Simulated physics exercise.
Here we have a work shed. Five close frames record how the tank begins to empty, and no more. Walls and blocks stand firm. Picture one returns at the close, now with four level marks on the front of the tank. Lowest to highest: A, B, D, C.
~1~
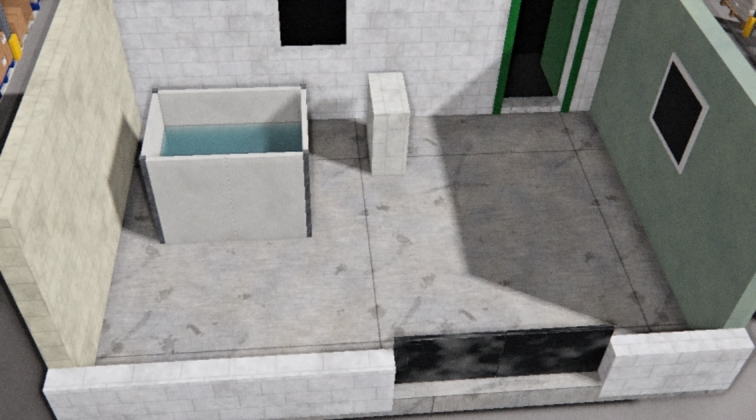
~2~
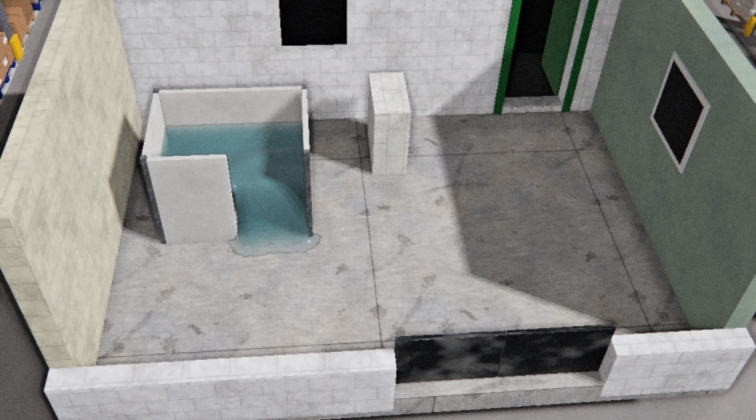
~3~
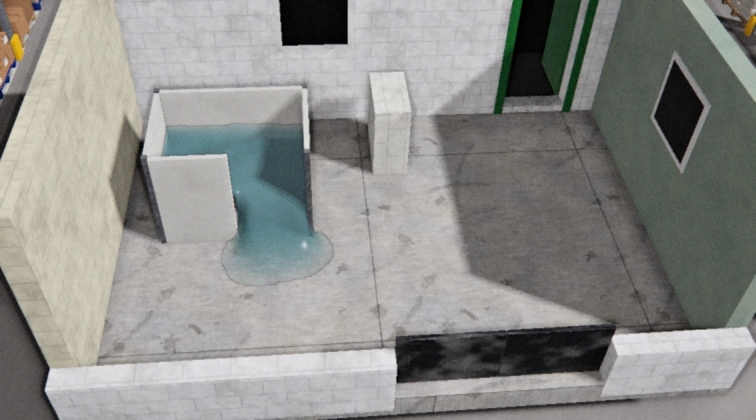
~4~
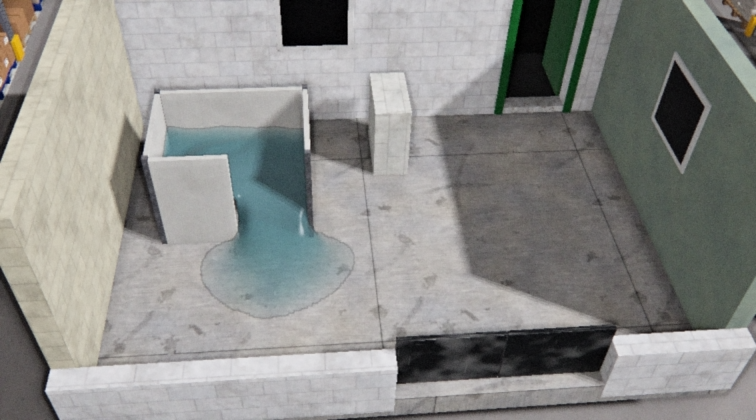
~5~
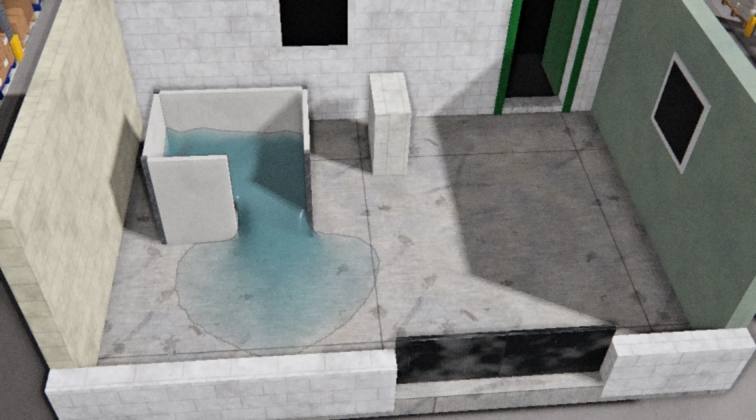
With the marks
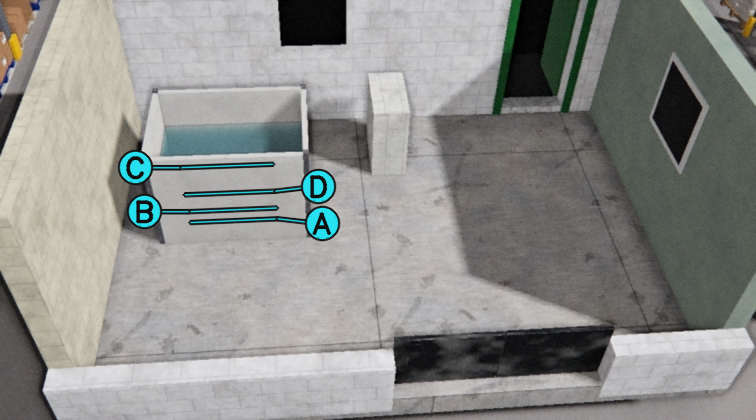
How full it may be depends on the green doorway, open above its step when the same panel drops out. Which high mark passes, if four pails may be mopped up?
Line D just does it.
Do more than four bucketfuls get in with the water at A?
No, not at all.
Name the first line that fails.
Here it is line C.
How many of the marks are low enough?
Three of the four.
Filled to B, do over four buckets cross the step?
No.
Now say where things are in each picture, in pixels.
The first frame shows water in the tank at rest, its middle at (232, 154); foot of the green doorway at (530, 112); shut gate at (503, 339).
The second frame shows front seen at (312, 240), 1 % of the ground wet.
The third frame shows front seen at (236, 274), 3 % of the ground wet.
The fourth frame shows front seen at (262, 311), 6 % of the ground wet.
The fifth frame shows front seen at (348, 306), 11 % of the ground wet.
On the marked copy, A at (234, 220); B at (232, 209); C at (226, 166); D at (230, 193); from the bottom up A, B, D, C.
With A, nothing gets over.
With B, nothing gets over.
With C, about 9 bucketfuls get in.
With D, a splash gets over, under a bucket.
